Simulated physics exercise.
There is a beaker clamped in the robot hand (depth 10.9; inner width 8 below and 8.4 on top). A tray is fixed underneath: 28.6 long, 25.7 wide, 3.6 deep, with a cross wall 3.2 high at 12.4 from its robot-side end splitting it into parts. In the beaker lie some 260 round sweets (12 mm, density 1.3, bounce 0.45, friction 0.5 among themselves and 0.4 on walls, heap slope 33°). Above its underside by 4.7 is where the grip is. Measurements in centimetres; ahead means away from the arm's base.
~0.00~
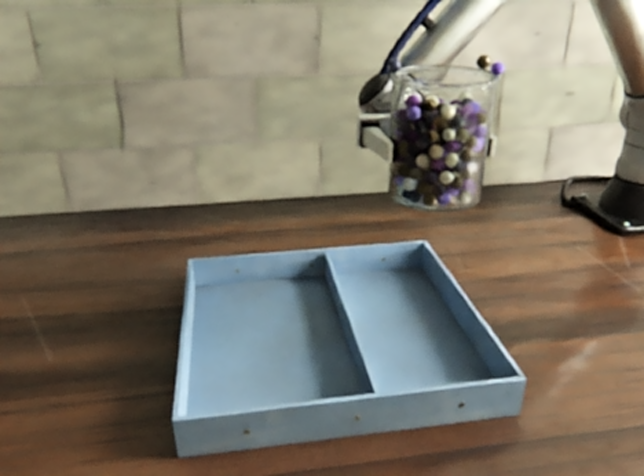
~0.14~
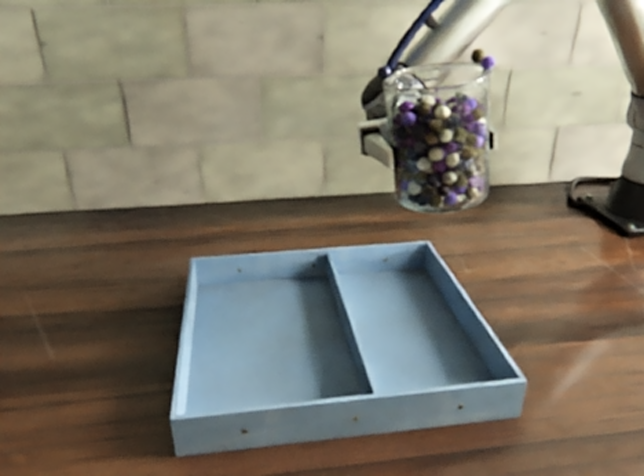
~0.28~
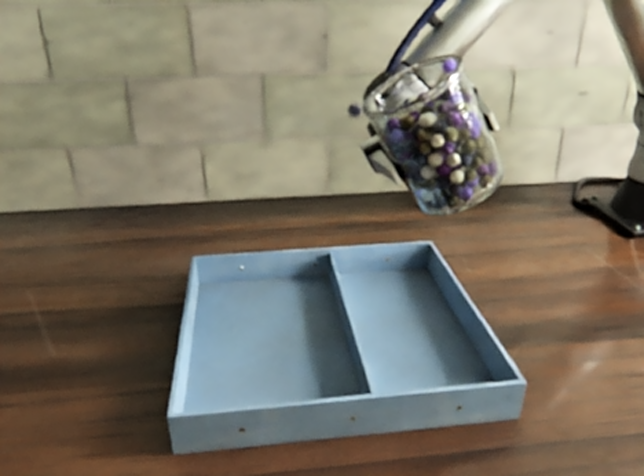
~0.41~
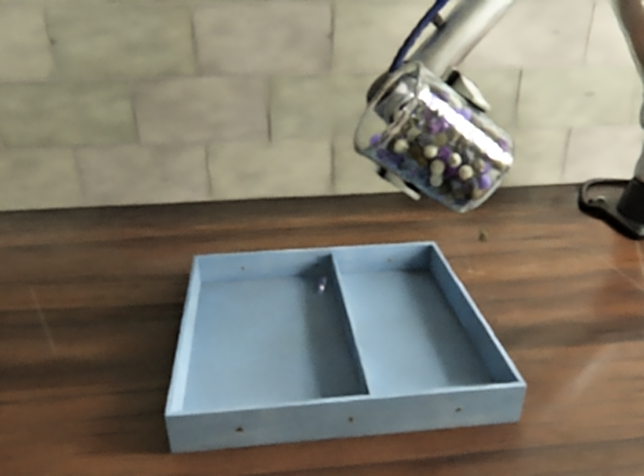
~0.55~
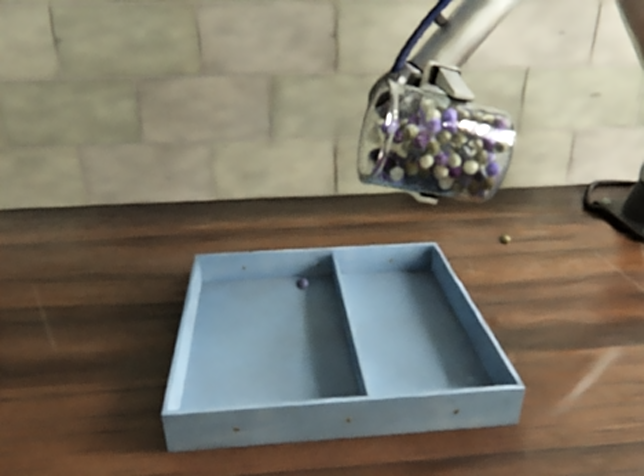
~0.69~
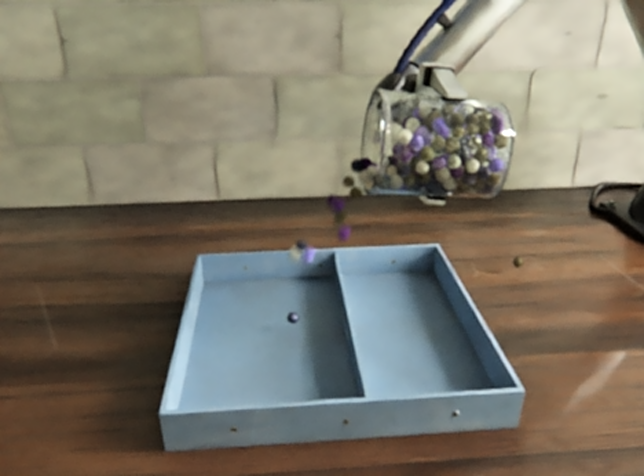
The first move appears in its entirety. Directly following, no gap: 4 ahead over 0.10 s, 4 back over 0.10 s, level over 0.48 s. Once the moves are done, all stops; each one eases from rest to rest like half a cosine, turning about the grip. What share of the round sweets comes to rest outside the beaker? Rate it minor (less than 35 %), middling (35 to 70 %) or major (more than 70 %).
Middling, 35 to 70 %.
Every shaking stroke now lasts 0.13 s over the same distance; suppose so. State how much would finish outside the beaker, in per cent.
That gives about 40 percent.
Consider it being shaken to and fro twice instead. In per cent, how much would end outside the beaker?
About 75 %.
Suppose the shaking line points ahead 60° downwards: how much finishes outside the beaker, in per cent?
About 20 per cent.
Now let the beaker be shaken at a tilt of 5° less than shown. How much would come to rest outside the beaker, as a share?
About 45 percent.
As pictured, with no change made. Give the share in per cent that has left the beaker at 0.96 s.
Roughly 50 percent up to then.
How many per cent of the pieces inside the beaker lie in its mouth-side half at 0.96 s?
Share in the mouth half: About 60 %.
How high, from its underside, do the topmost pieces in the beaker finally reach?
Around 7.0 centimetres above the underside.
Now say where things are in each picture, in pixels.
Beaker middle at (439, 139), level; upper third of the load around (441, 117), from x 395 to 495, top at y 60; 261 in the beaker, in the first picture.
Beaker middle at (439, 139), tilted 8° forward; upper third of the load around (442, 117), from x 385 to 490, top at y 55; 260 in the beaker, 1 in flight or on a rim, in the second picture.
Beaker middle at (437, 139), tilted 29° forward; upper third of the load around (439, 119), from x 355 to 490, top at y 65; 259 in the beaker, 2 in flight or on a rim, in the third picture.
Beaker middle at (435, 142), tilted 55° forward; upper third of the load around (439, 123), from x 320 to 500, top at y 90; 259 in the beaker, 1 in the far-side part, 1 in flight or on a rim, in the fourth picture.
Beaker middle at (434, 145), tilted 76° forward; upper third of the load around (443, 126), from x 300 to 505, top at y 105; 259 in the beaker, 1 in the far-side part, 1 in flight or on a rim, in the fifth picture.
Beaker middle at (434, 147), tilted 84° forward; upper third of the load around (451, 129), from x 295 to 520, top at y 110; 252 in the beaker, 1 in the far-side part, 1 on the table or floor, 7 in flight or on a rim, in the sixth picture.
By 0.96 s, tilted 79° forward, highest piece 21 above the table; 127 in the beaker, 39 in the far-side part, 1 on the table or floor, 94 in flight or on a rim.
By 1.23 s, tilted 16° forward, highest piece 25 above the table; 142 in the far-side part, 115 in the beaker, 3 on the table or floor, 1 in the robot-side part.
By 1.57 s, level, highest piece 23 above the table; 142 in the far-side part, 115 in the beaker, 3 on the table or floor, 1 in the robot-side part.
By 2.62 s, level, highest piece 23 above the table; 142 in the far-side part, 115 in the beaker, 3 on the table or floor, 1 in the robot-side part.
Final count, 142 in the far-side part, 115 in the beaker, 3 on the table or floor, 1 in the robot-side part. That is 56 % outside the beaker.
